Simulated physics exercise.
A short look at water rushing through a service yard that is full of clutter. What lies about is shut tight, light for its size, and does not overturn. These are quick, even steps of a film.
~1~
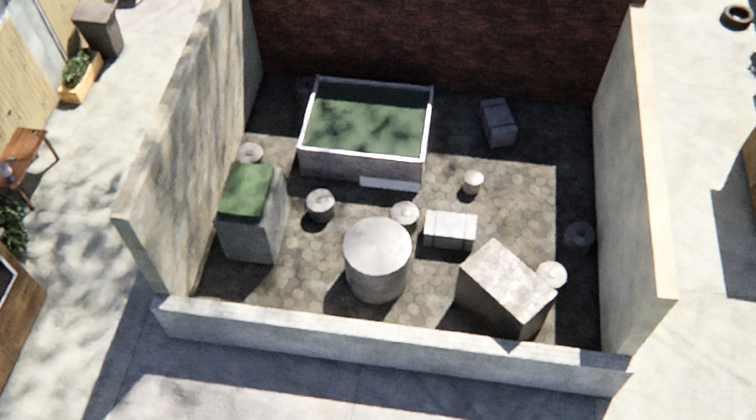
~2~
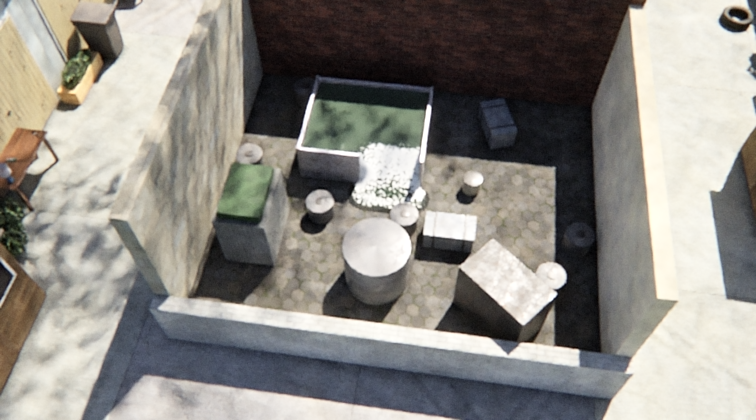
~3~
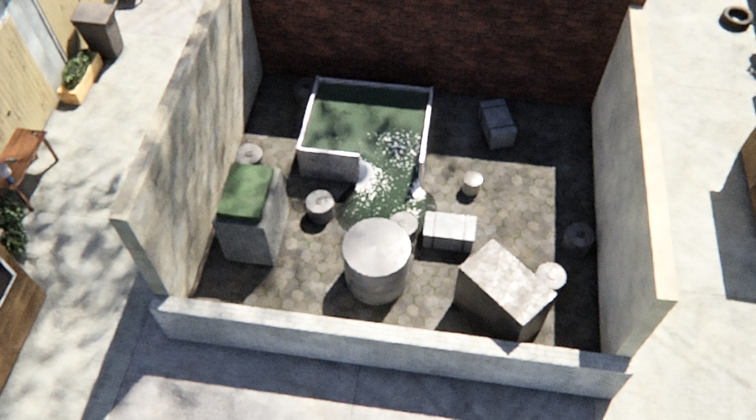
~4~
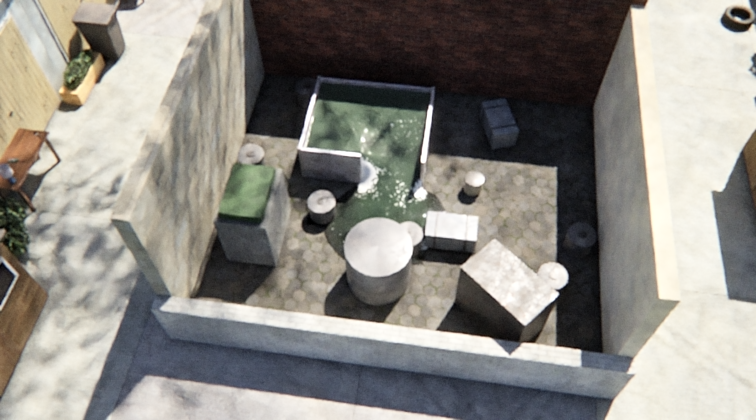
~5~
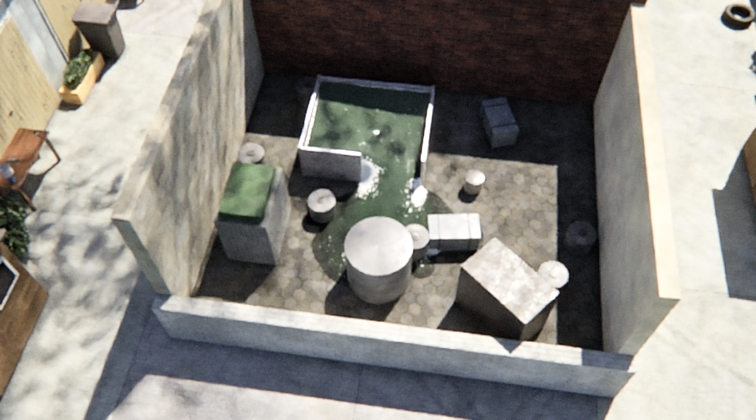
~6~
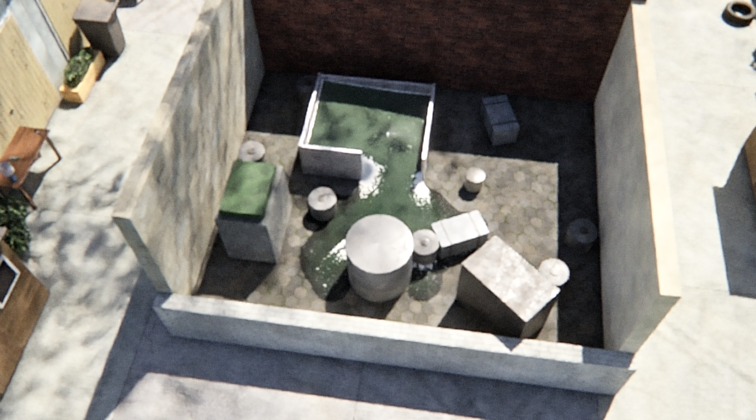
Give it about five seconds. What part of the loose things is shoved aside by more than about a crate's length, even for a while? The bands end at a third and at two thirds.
It is from one to two thirds.
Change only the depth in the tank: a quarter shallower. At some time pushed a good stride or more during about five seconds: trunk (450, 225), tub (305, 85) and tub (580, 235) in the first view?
As listed: Yes, less than that, moved that far.
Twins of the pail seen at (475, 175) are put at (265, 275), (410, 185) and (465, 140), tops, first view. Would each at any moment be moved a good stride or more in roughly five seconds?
One after the other: Yes, yes, not that far.
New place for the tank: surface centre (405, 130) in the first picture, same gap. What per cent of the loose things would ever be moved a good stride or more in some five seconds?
Near 50 in a hundred.
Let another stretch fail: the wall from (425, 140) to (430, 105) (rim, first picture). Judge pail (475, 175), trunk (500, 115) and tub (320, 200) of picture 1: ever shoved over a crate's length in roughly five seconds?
As listed: Swept aside, pushed that far, less than that.
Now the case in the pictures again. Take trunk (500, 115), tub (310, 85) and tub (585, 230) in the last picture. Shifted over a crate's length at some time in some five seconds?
In that order: Short of that, not that far, pushed that far.
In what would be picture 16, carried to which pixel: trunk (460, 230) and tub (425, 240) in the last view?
Around (567, 239) and (372, 305).
A moment on, 2 of 10 are well off their spots; 1 afloat.
Next, 3 of 10 are well off their spots; 2 afloat.
Later, 4 of 10 are well off their spots; 4 afloat.
In the end, 4 of 10 are well off their spots, and 5 have been at some point; 4 afloat.
